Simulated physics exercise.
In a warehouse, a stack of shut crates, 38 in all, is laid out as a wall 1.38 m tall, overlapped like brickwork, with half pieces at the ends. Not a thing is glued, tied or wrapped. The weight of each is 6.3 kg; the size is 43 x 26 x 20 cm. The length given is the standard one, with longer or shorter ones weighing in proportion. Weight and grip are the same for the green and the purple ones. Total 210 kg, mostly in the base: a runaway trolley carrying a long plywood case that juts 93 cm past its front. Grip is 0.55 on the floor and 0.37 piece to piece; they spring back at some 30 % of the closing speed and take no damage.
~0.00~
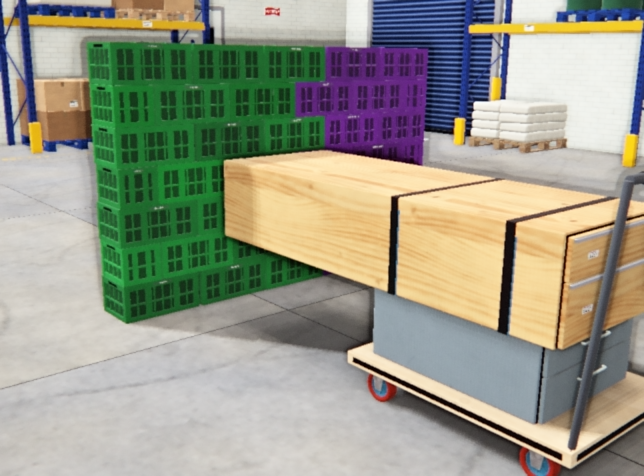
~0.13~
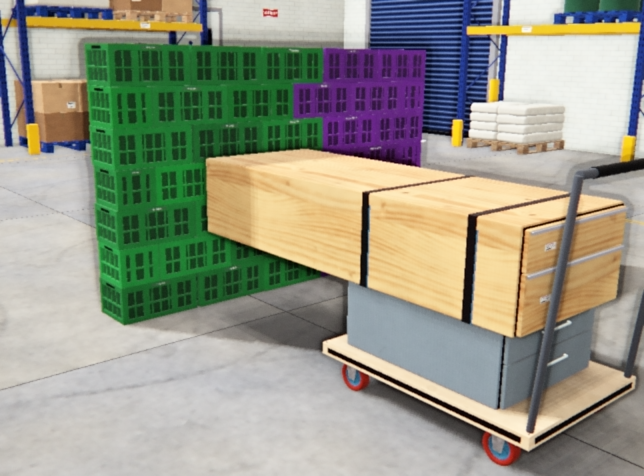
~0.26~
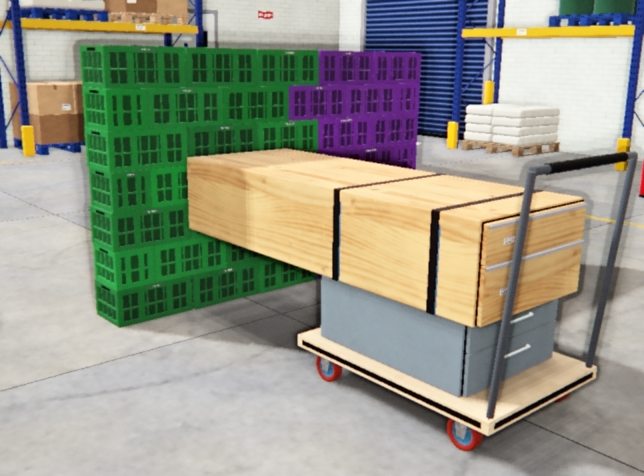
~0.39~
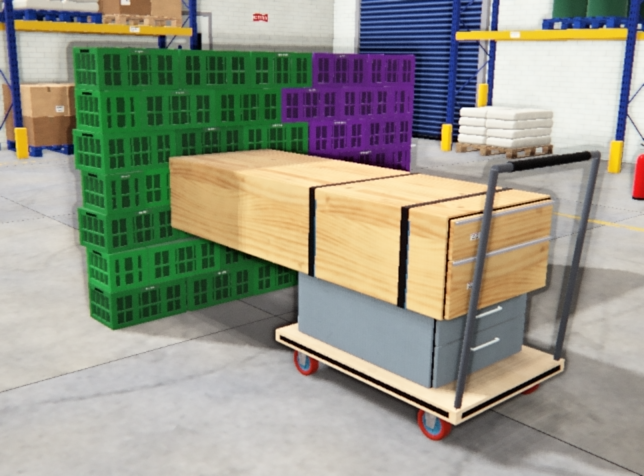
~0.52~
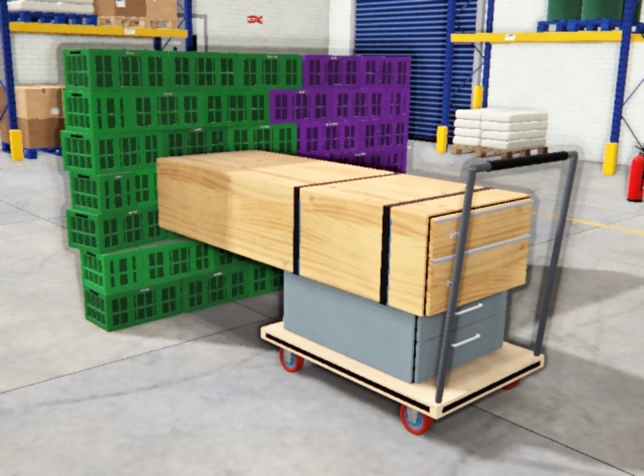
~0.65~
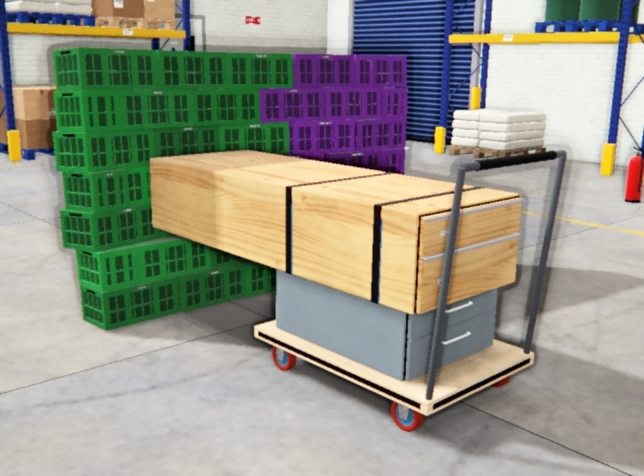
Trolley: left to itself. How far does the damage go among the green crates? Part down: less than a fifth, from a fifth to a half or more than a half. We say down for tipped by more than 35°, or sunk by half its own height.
All told, it comes to greater than half.
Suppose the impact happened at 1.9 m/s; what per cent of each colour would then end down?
In that case green 80, purple 40 per cent.
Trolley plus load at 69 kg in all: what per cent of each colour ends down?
In that case green comes to 0 and purple to 0 percent.
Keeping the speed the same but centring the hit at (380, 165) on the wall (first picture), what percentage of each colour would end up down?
Result - green: 20 %; purple: 90 %.
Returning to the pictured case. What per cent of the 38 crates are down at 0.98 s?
0 per cent.
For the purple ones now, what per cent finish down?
Purple: 40 per cent.
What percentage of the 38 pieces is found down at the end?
Roughly 65 per cent of them.
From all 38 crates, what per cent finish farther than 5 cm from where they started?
That comes to 65 in a hundred.
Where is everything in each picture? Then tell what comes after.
In the first picture (places mark the middle of the side facing us; the camera pans a little), load (231, 185) 33 cm short of the wall; top green crate (230, 64); top purple crate (355, 64); nothing disturbed.
Load (213, 182) 19 cm short of the wall; top green crate (228, 66), in the second picture.
Load (193, 181) 52 mm short of the wall; top green crate (224, 68), in the third picture.
Load (175, 180) 6 cm into the wall's line; top green crate (217, 70); 10 disturbed, none down, in the fourth picture.
Load (163, 180) 13 cm into the wall's line; top green crate (206, 71) shifted 6 cm; top purple crate (334, 72) shifted 25 mm; 22 disturbed, none down, in the fifth picture.
Load (156, 180) 17 cm into the wall's line; top green crate (195, 70) leaning 3°; top purple crate (326, 71) shifted 6 cm; 28 disturbed, none down, in the sixth picture.
After 0.98 s, load 21 cm past the wall's line, still rolling; none of the 21 green crates down (0 of 38 in all colours); top green crate leaning 11°; top purple crate leaning 11°.
After 1.38 s, load 23 cm past the wall's line, stopped; 10 of the 21 green crates down (10 of 38 in all colours); top green crate leaning 33°, 16 cm lower; top purple crate leaning 32°, 7 cm lower.
After 1.66 s, load 23 cm past the wall's line, stopped; 18 of the 21 green crates down (24 of 38 in all colours); top green crate leaning 65°, 72 cm lower; top purple crate leaning 63°, 53 cm lower.
After 2.04 s, load 23 cm past the wall's line, stopped; 18 of the 21 green crates down (24 of 38 in all colours); top green crate on its side; top purple crate on its side.
At rest (3.1 s), load 23 cm past the wall's line, stopped; 18 of the 21 green crates down (24 of 38 in all colours); top green crate on its side; top purple crate upside down. That is 86 per cent. As the last picture would show them, middles, top green crate near (113, 205), top purple crate near (239, 213).
